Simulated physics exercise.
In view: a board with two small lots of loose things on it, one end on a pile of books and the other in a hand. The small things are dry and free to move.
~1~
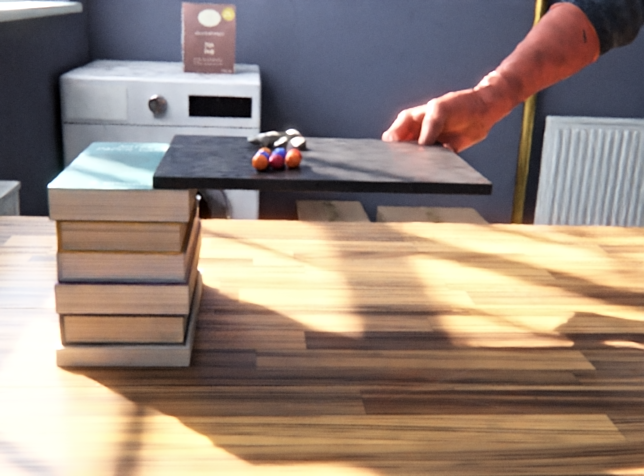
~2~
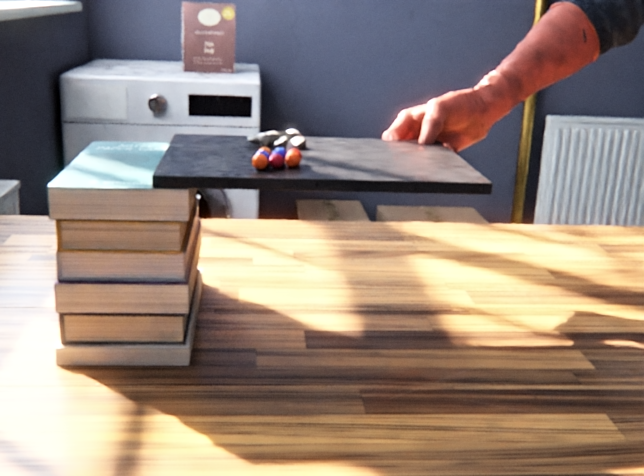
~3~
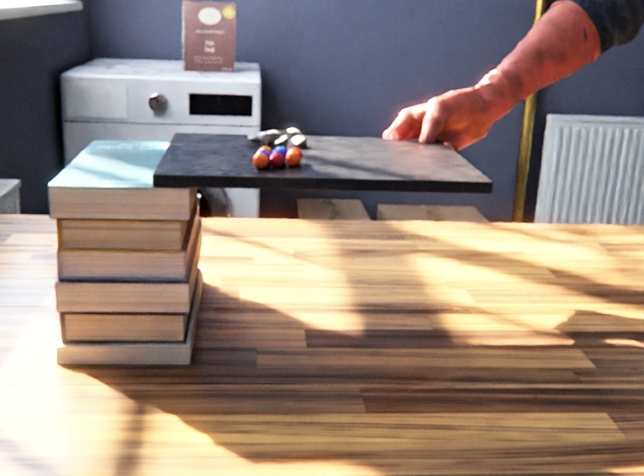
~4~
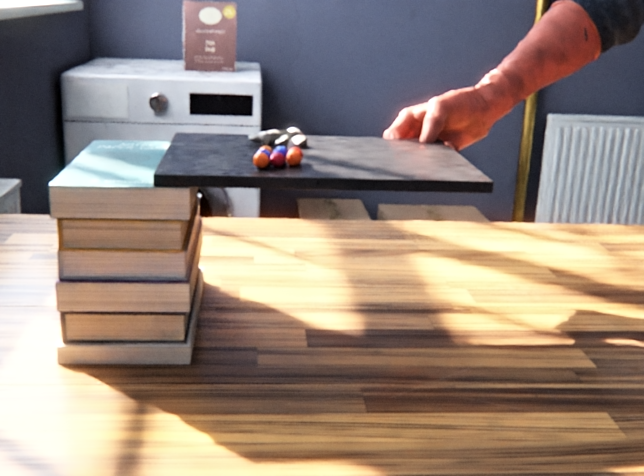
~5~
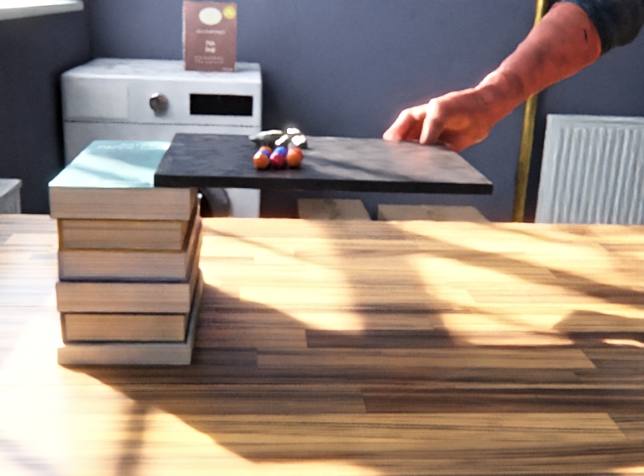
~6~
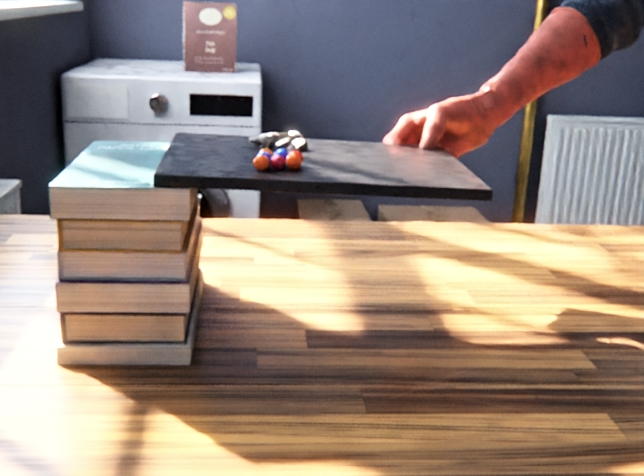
A dark board, resting on a stack of books with a few colourful balls and small stones on it, stayed nearly level before the hand at its right end lowered it very slightly.
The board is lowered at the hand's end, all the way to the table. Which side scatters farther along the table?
Farther out at the end: The front one.
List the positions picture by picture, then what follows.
The first frame shows held end of the board at (480, 187), level; book pile at (136, 178), tall, over half the board's length; front portion at (279, 158), a few gumballs; back portion at (272, 139), a few bits of gravel.
The second frame shows held end of the board at (480, 186), level; back portion at (272, 138).
The third frame shows held end of the board at (480, 185), level; front portion at (279, 156).
The fourth frame shows held end of the board at (481, 185), level; back portion at (273, 137).
The fifth frame shows held end of the board at (481, 187), level; front portion at (280, 157).
The sixth frame shows held end of the board at (480, 193), down by 1°; book pile at (137, 176); front portion at (280, 159), not moving; back portion at (274, 139), not moving.
Then, 0.41 s past the last view, board sloping at 11°; front portion all still on the board; back portion all still on the board.
Then, 0.94 s past the last view, board sloping at 26°; front portion mostly up to a board's length out; back portion all still on the board.
Then, 1.50 s past the last view, board resting at 38°; front portion mostly one to two board lengths out; back portion mostly at the foot of the board.
Finally, board resting at 38°; front portion mostly more than two board lengths out, about two thirds gone off the table; back portion mostly less than half a board's length out; the front portion has gone farther.
